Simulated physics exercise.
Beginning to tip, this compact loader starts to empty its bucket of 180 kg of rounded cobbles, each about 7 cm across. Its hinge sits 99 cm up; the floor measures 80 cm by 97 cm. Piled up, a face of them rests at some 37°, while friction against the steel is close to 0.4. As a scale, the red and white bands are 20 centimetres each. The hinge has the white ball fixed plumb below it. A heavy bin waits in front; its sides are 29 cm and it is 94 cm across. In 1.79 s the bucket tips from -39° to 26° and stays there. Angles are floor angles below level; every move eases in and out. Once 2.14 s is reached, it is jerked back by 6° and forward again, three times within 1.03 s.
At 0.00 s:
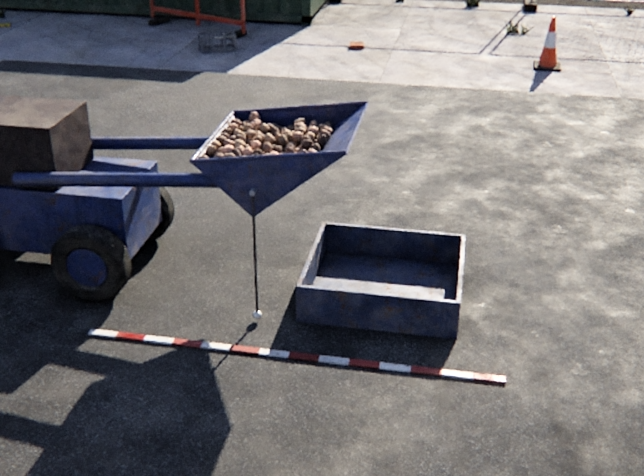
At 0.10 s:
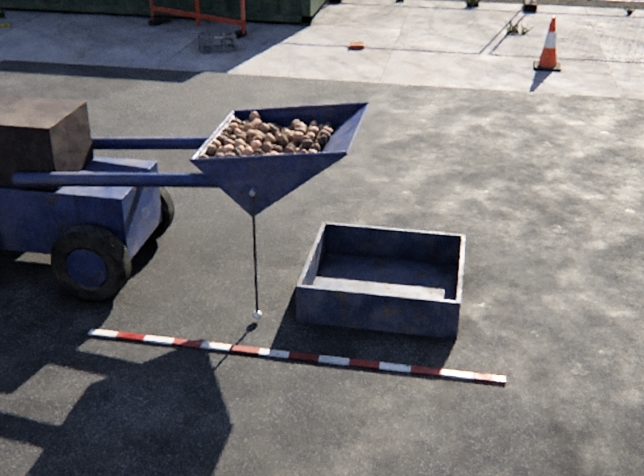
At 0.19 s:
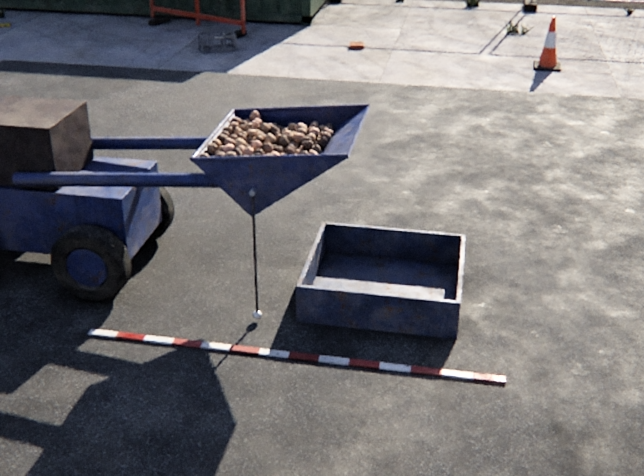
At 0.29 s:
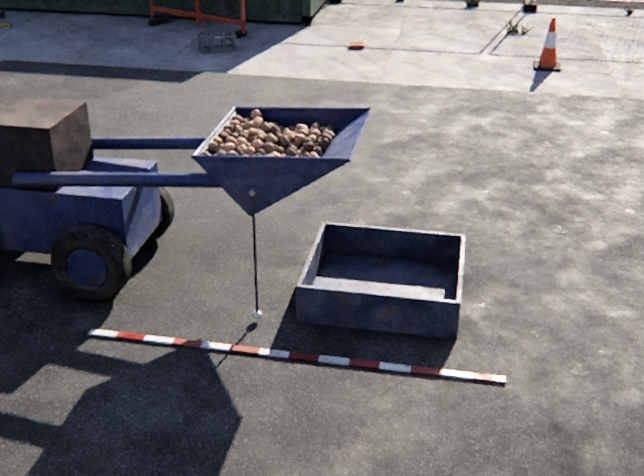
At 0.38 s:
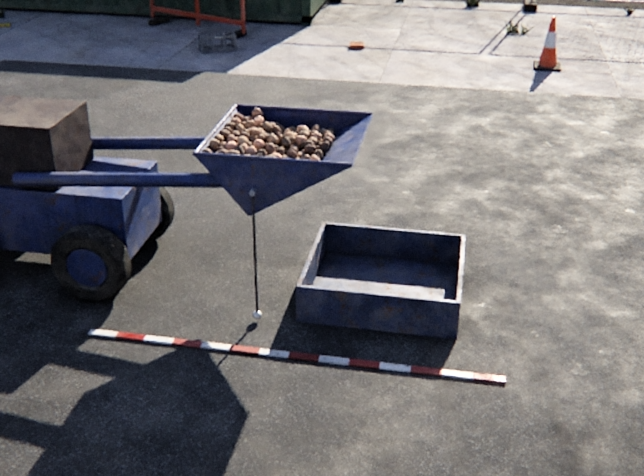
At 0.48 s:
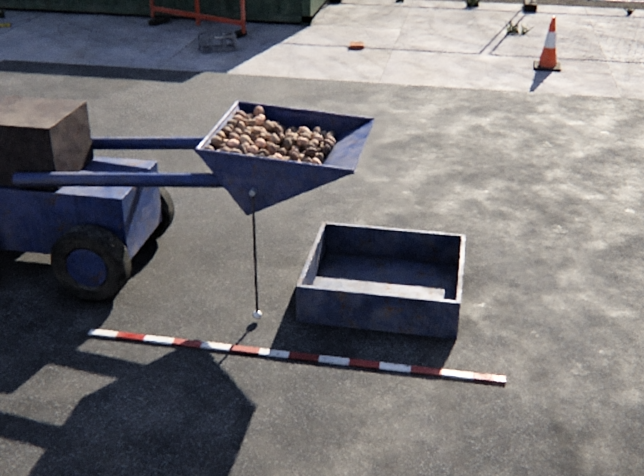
The loader's blue bucket of rounded stones tilts slightly downward at its right-hand lip.
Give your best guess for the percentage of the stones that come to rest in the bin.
I would say about 95 per cent.
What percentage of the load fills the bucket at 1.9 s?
Roughly 75 per cent is still inside.
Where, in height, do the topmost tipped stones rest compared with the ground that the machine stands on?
Height: About 30 cm above ground level.
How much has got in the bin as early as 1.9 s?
25 per cent, give or take.
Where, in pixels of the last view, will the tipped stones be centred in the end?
Roughly at (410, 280).
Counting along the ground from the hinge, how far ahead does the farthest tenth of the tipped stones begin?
It's roughly 130 cm in front of the hinge.
After 1.3 s the floor is at 16°; 100 % in the bucket; the foremost stones are at (324, 194).
After 1.9 s the floor is at 26°; 77 % in the bucket, 23 % in the bin; the foremost stones are at (389, 270).
After 3.6 s the floor is at 26°; 0 % in the bucket, 97 % in the bin, 3 % beside or beyond the bin; the foremost stones are at (455, 298).
After 6.0 s the floor is at 26°; 0 % in the bucket, 97 % in the bin, 3 % beside or beyond the bin; the foremost stones are at (455, 292).
